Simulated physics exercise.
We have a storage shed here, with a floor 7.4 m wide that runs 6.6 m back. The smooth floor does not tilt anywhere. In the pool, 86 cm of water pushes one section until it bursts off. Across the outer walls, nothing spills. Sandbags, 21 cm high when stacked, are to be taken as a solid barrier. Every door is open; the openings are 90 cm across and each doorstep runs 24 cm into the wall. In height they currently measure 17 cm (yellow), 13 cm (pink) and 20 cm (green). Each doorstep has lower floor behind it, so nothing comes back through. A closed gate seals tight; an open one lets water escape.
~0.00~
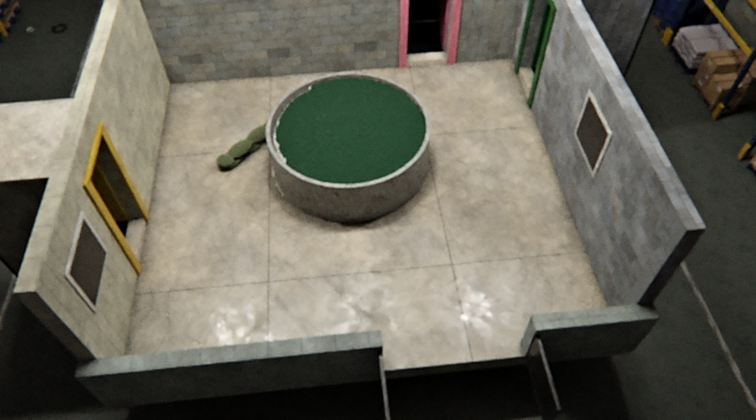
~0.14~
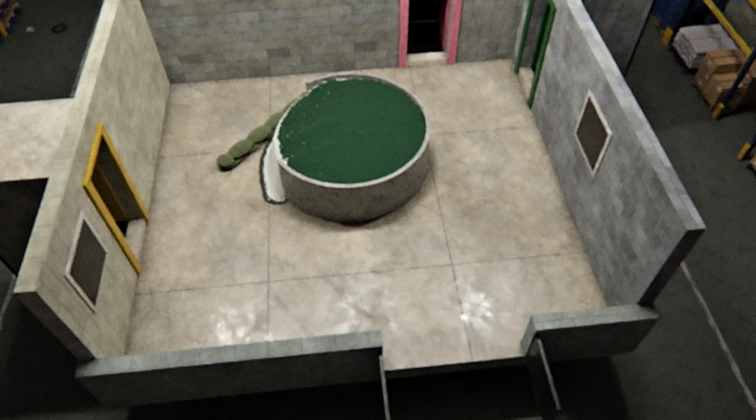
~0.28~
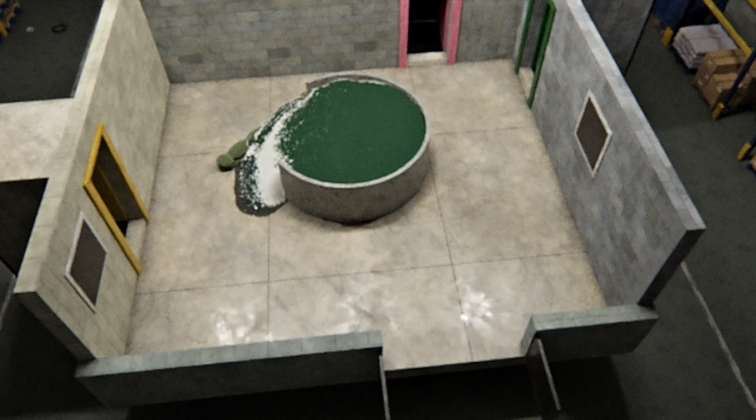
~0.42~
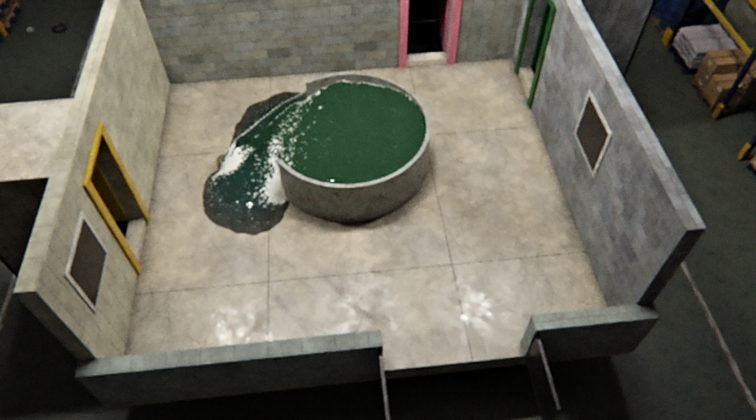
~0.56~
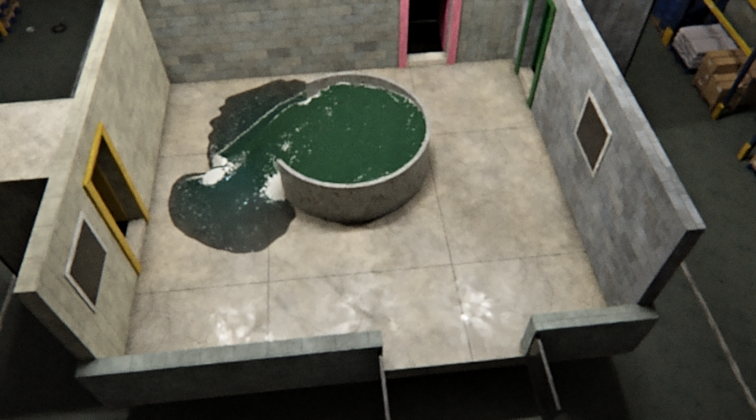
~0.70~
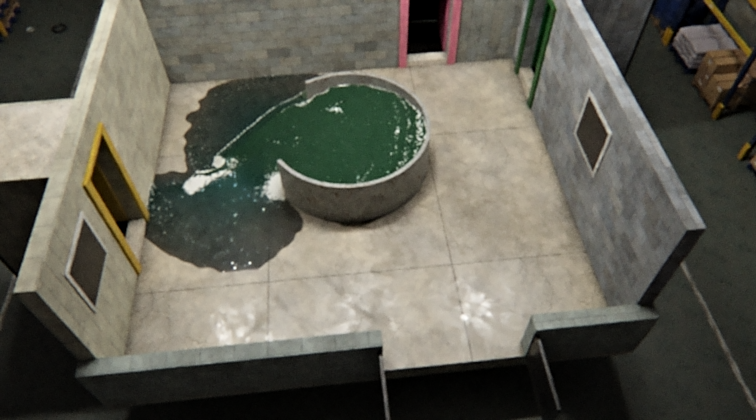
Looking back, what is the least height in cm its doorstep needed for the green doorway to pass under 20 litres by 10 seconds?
Some 12 cm would have done it.
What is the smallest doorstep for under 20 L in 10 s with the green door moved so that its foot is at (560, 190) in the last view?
Roughly 13.0 cm, give or take.
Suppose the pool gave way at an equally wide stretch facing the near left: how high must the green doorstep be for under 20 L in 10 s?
About 11.5 cm.
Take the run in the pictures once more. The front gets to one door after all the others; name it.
Last in line is the green door.
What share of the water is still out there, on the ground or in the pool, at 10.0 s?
I'd say near 94 per cent is still there.
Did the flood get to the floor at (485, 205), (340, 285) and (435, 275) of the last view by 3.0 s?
Point 1: Bone dry; point 2: Bone dry; point 3: Bone dry.
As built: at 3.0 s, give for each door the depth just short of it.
Door by door in cm - yellow 29, pink 5, green 0.
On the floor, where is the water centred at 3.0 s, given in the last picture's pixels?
Roughly (266, 173).
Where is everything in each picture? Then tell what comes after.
Still water, 86 cm deep, in the pool at (349, 128); the green door at (533, 49) is dry, in the first picture.
Water pours out at (278, 143) and has run 0.3 m, to (269, 199); about 11 cm deep outside, 86 cm at the back, in the second picture.
The front is at (242, 204), 0.8 m from the gap at (278, 144); 1.7 m2 of floor is wet, 86 cm left at the back, in the third picture.
The front is at (208, 204), 1.3 m from the gap at (278, 145); 3.8 m2 of floor is wet, 86 cm left at the back, in the fourth picture.
Water pours out at (278, 146) and has run 1.9 m, to (173, 210); about 7 cm deep outside, 84 cm at the back, in the fifth picture.
Water pours out at (278, 145) and has run 2.5 m, to (146, 231); about 5 cm deep outside, 76 cm at the back; 3.4 m in a straight line remain to the green door at (533, 49), in the sixth picture.
After 1.4 s water covers 35 % of the floor, deepest (58 cm) near (282, 132); it has not reached the green door.
After 3.0 s water covers 50 % of the floor, deepest (46 cm) near (121, 382); it has not reached the green door.
After 10.0 s water covers 95 % of the floor, deepest (16 cm) near (469, 263); 11 cm at the green door, 0 litres in over its 20 cm doorstep.
At the green door as built, the water arrived by 3.8 s and peaked near 20 cm at 5.8 s.
Run again over the same 10 s with other heights there, 38 litres in over 10 cm, 11 litres over 13.5 cm. The limit of 20 litres is kept from about 12 cm up.
